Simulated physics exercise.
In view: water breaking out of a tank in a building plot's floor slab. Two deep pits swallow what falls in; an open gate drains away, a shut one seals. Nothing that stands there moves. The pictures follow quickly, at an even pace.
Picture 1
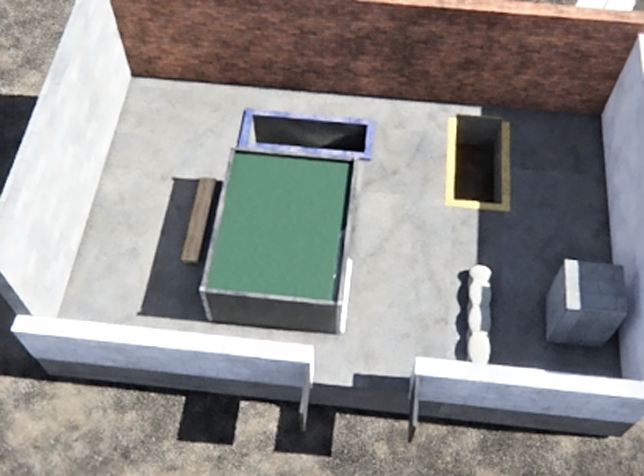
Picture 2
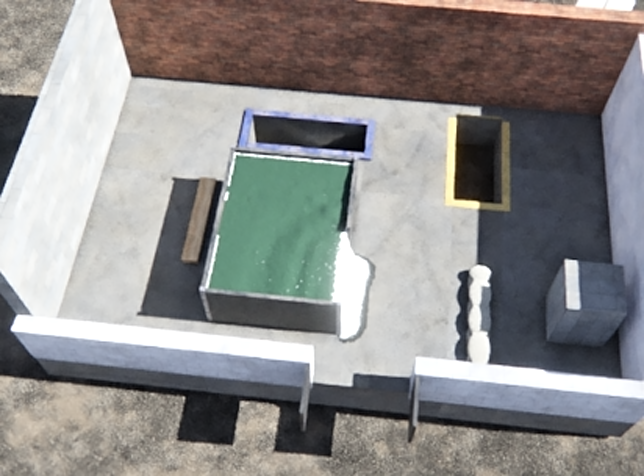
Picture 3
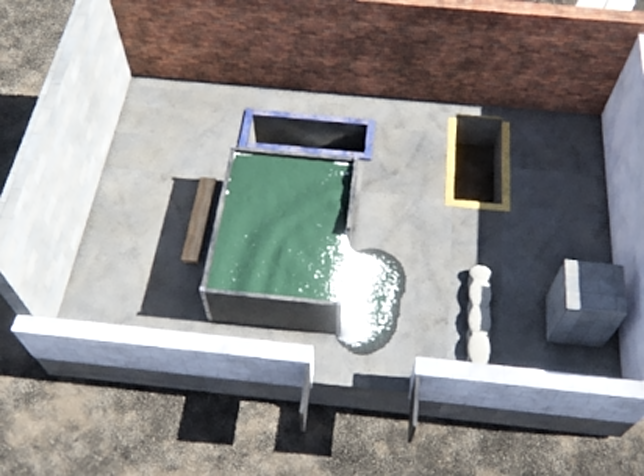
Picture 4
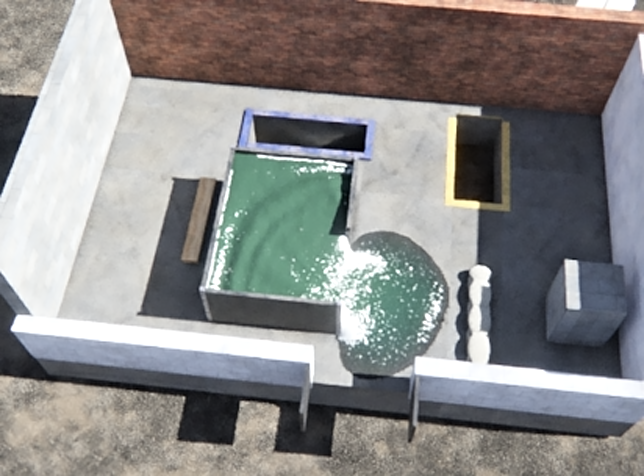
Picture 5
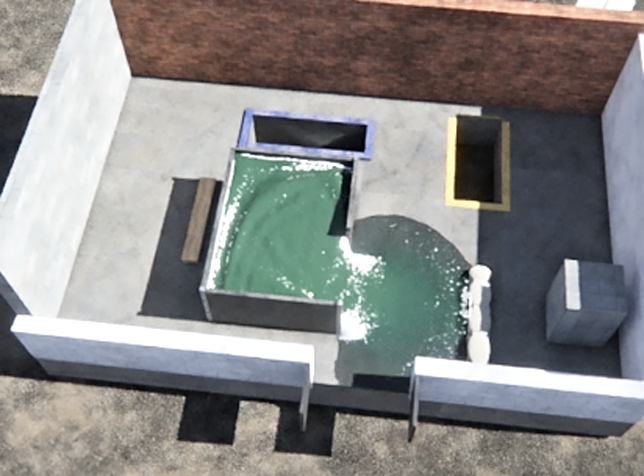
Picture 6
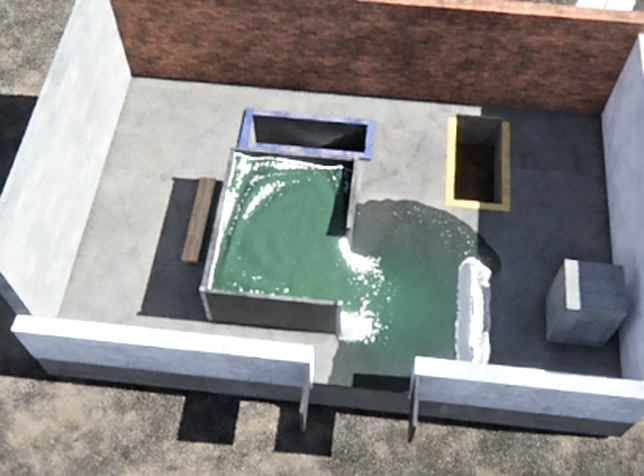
The clip shows green water in a walled plot pouring from a gap in a tank's right side, spreading across the grey floor in a widening pool, then reaching and surrounding a low white lumpy object to the right.
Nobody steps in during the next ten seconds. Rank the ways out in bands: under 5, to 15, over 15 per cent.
In the end: The gate takes above 15 %; the yellow pit takes above 15 %; the blue pit takes not even 5 %.
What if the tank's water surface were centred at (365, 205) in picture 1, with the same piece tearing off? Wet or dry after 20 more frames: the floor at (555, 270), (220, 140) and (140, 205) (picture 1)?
In turn: Flooded, clear, dry.
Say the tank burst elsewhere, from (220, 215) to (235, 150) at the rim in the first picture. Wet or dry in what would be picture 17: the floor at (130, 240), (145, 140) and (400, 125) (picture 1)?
In turn: Under water, covered, clear.
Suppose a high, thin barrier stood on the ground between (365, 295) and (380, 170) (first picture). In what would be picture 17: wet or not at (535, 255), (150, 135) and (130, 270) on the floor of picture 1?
In turn: Awash, clear, clear.
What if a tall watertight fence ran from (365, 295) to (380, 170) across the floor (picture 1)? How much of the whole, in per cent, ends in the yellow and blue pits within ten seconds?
Per cent: Yellow 20, blue 8.
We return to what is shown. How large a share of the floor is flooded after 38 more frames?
About 60 per cent.
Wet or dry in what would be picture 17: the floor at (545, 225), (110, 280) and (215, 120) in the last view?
In that order: Under water, dry, clear.
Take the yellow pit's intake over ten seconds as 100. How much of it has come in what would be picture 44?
Close to 55 %.
A moment on, water covers 30 % of the floor; the gate 2 %, the yellow pit 0 %, the blue pit 0 %.
Next, water covers 40 % of the floor; the gate 4 %, the yellow pit 1 %, the blue pit 0 %.
Then, water covers 40 % of the floor; the gate 7 %, the yellow pit 4 %, the blue pit 0 %.
Later, water covers 60 % of the floor; the gate 13 %, the yellow pit 20 %, the blue pit 0 %.
In the end, water covers 70 % of the floor; the gate 19 %, the yellow pit 38 %, the blue pit 0 %.
